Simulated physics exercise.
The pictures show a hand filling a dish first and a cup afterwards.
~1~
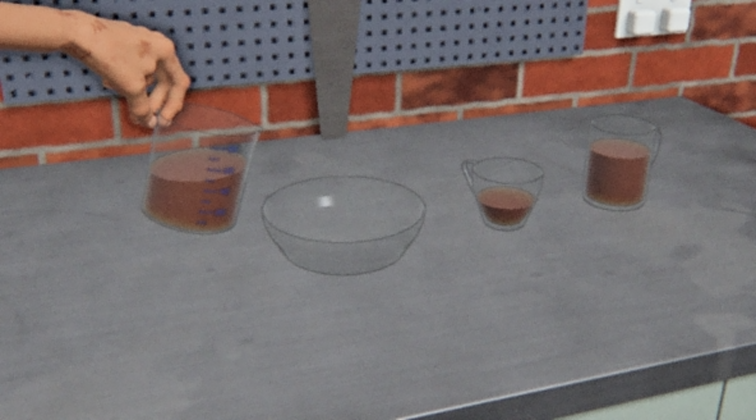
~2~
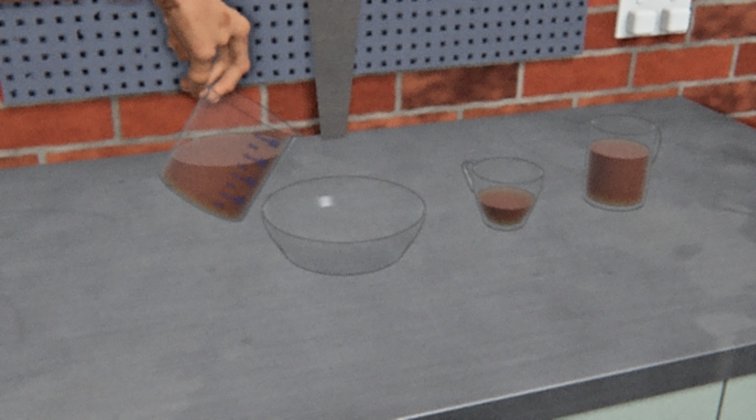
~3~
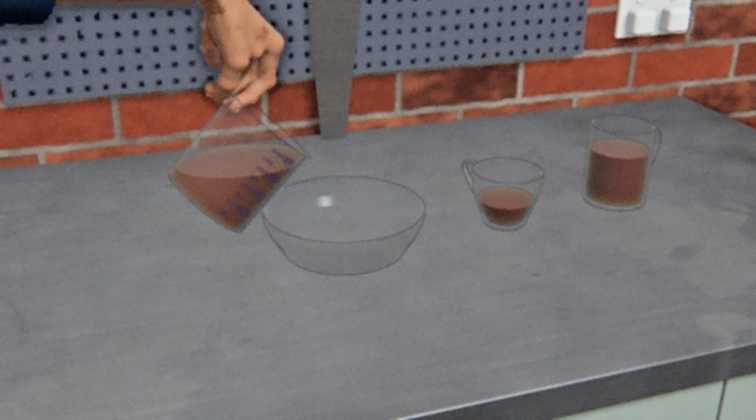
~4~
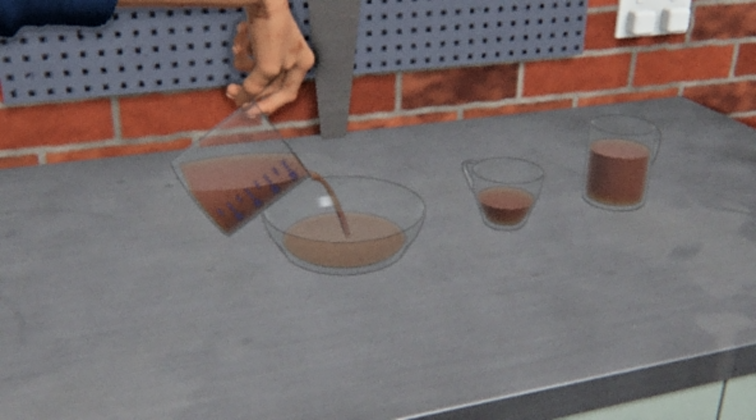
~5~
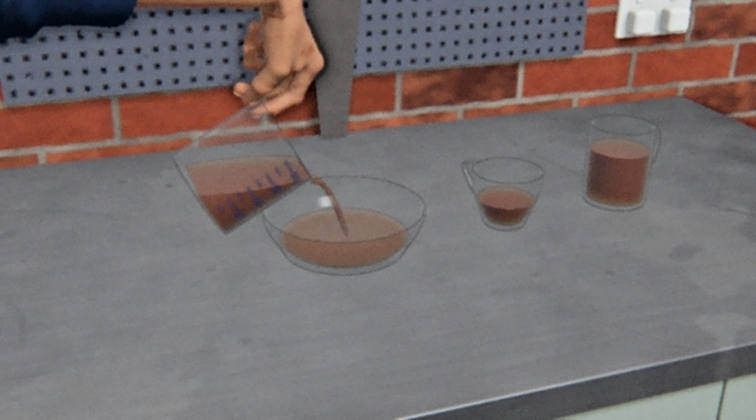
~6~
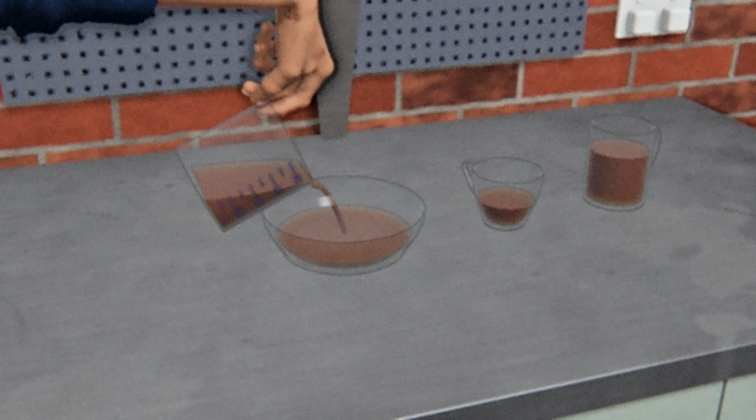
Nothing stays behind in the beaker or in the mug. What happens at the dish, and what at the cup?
Left, the dish takes it all; right, the cup runs over.
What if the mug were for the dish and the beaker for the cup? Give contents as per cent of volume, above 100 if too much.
In turn 30 and 200 per cent.
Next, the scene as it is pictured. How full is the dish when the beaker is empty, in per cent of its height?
Close to 50 %.
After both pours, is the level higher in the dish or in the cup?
In the cup on the right.
Next, the dish is about a third full.
After that, the dish is about half full.
Finally, the dish is about half full; the cup is full to the brim with a puddle round it.
